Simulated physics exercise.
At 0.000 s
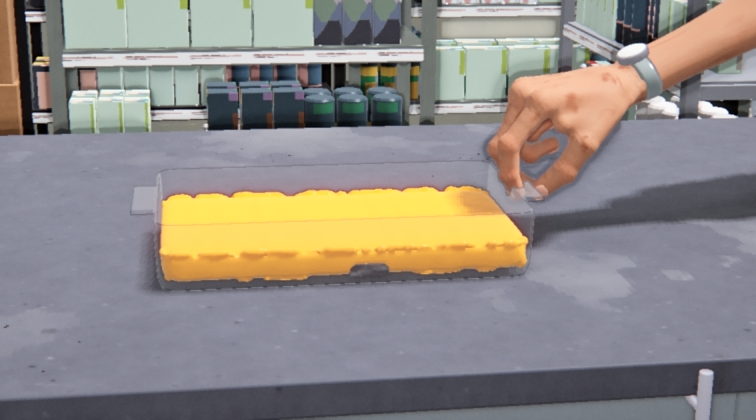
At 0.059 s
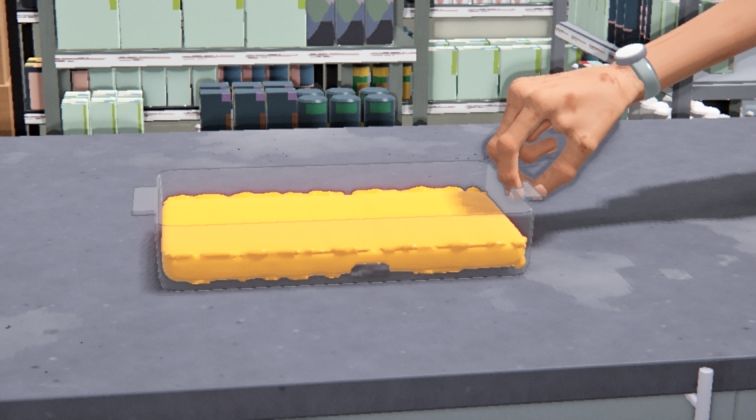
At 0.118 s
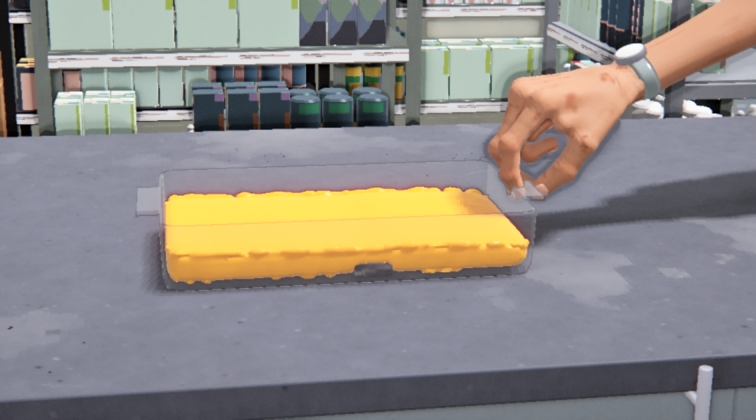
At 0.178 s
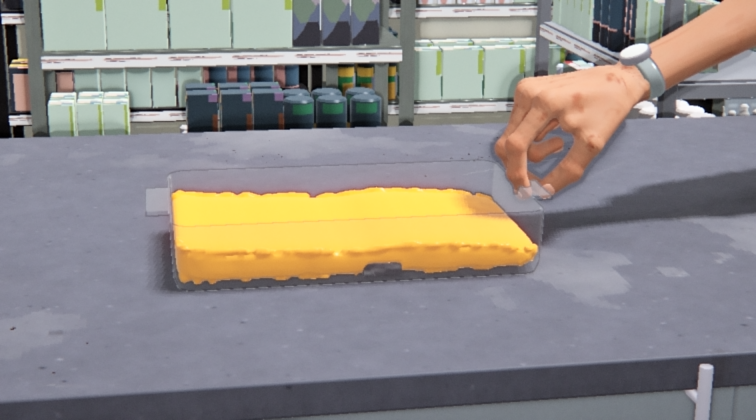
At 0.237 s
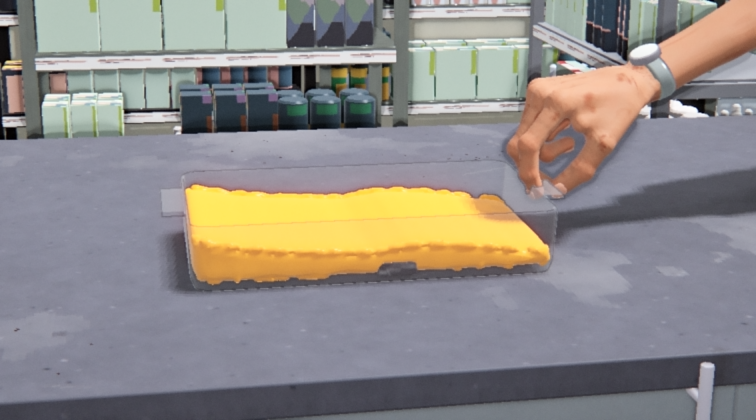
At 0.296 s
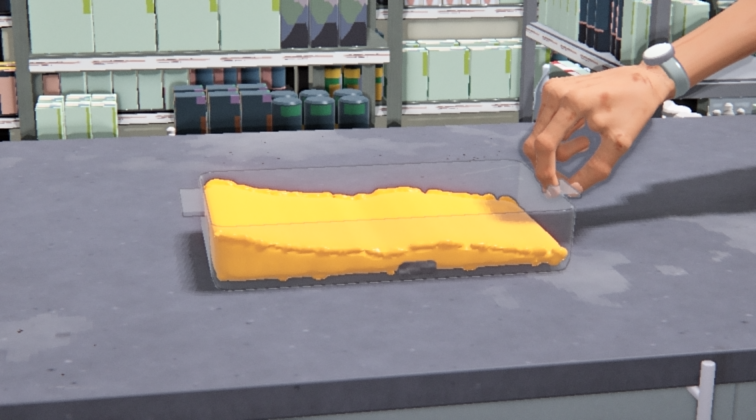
A clear oblong dish of yellow liquid sat still on a gray worktop, then slid slowly a short way right with a hand at its right end, as the liquid rose toward the left side.
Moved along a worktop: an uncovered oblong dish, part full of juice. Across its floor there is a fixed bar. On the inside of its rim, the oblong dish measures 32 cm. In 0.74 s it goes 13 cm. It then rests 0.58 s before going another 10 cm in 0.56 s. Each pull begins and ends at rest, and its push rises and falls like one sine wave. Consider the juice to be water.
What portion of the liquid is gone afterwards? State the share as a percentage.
Close to 6 per cent is gone.
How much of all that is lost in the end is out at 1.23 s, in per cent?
Something near 50 out of a hundred.
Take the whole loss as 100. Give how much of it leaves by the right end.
90 %.
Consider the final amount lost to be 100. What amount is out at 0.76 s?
It works out to around 0 per cent.
After 0.76 s it has gone 13 cm; 0 per cent is out over the left end and 0 over the right.
After 1.23 s it has gone 13 cm; 0 per cent is out over the left end and 3 over the right.
After 1.70 s it has gone 21 cm; 0 per cent is out over the left end and 3 over the right.
After 2.17 s it has gone 23 cm; 0 per cent is out over the left end and 5 over the right.
In the end 6 per cent is out in all, 0 of it over the left end.
